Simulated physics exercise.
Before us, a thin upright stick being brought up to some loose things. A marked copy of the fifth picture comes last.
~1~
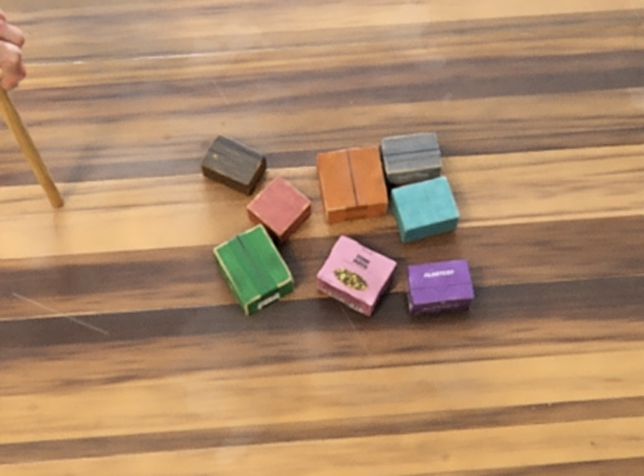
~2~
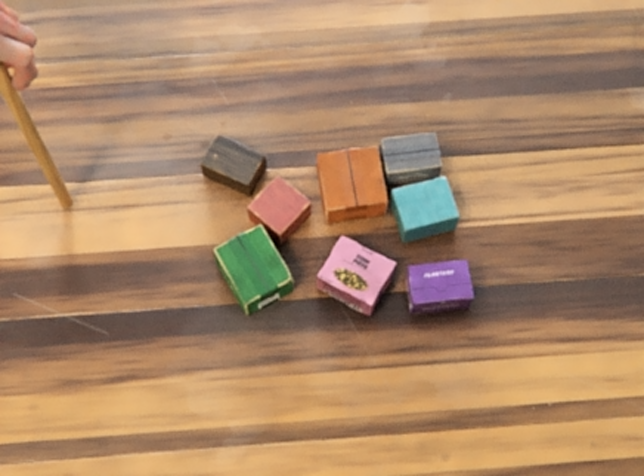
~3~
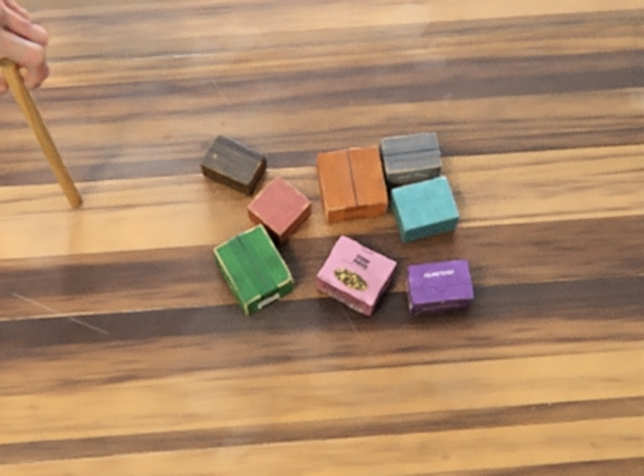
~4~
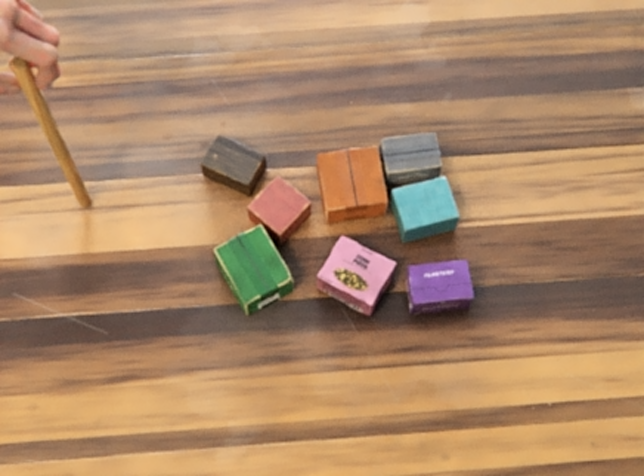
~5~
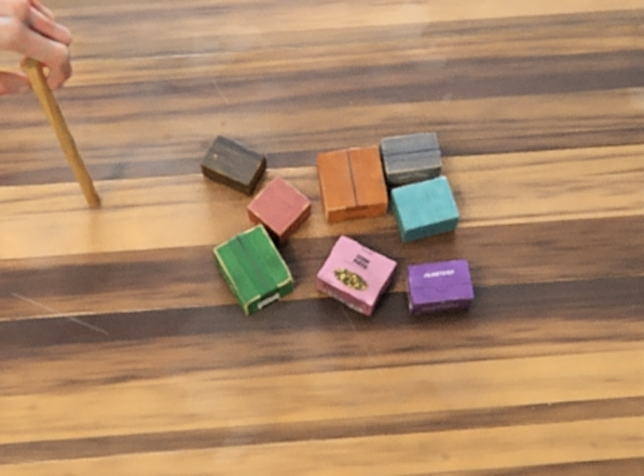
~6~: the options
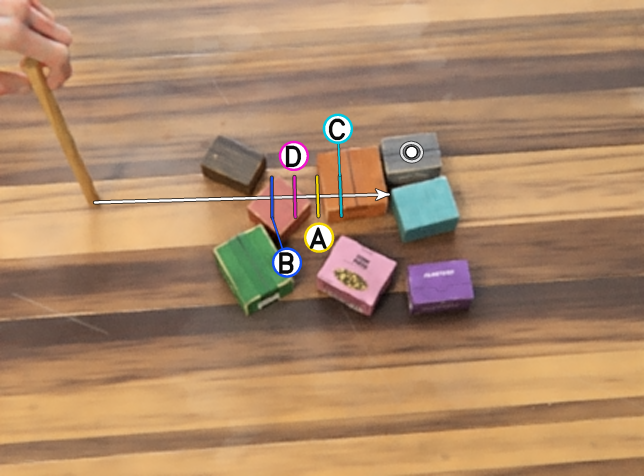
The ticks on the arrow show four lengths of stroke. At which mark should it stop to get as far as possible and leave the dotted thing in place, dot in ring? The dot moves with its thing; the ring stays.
No farther than A.
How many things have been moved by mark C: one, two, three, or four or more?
In all, four or more.
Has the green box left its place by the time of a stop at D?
No.
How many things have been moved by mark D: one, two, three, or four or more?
It has moved one.
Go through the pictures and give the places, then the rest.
Green box (254, 270); orange box (352, 184); black block (234, 165), in the first picture.
Black block (234, 165); purple box (438, 287), in the second picture.
Pink box (356, 276); turquoise block (424, 210), in the third picture.
Grey box (410, 159); red block (279, 211), in the fourth picture.
Green box (254, 270); orange box (352, 184); black block (234, 165), in the fifth picture.
On the marked copy, A at (318, 196); B at (272, 198); C at (341, 196); D at (295, 197); the arrow from (95, 202) to (388, 194); the white dot at (411, 152).
Taking A. A third of the way, foot of the stick (177, 201).
Two thirds of the way, foot of the stick (257, 199).
When it is over, foot of the stick (318, 197); red block (292, 221); the dot is still in its ring.
As for the rest, B keeps the dot in but is short; C shifts the dotted thing to (430, 155); D keeps the dot in but is short.
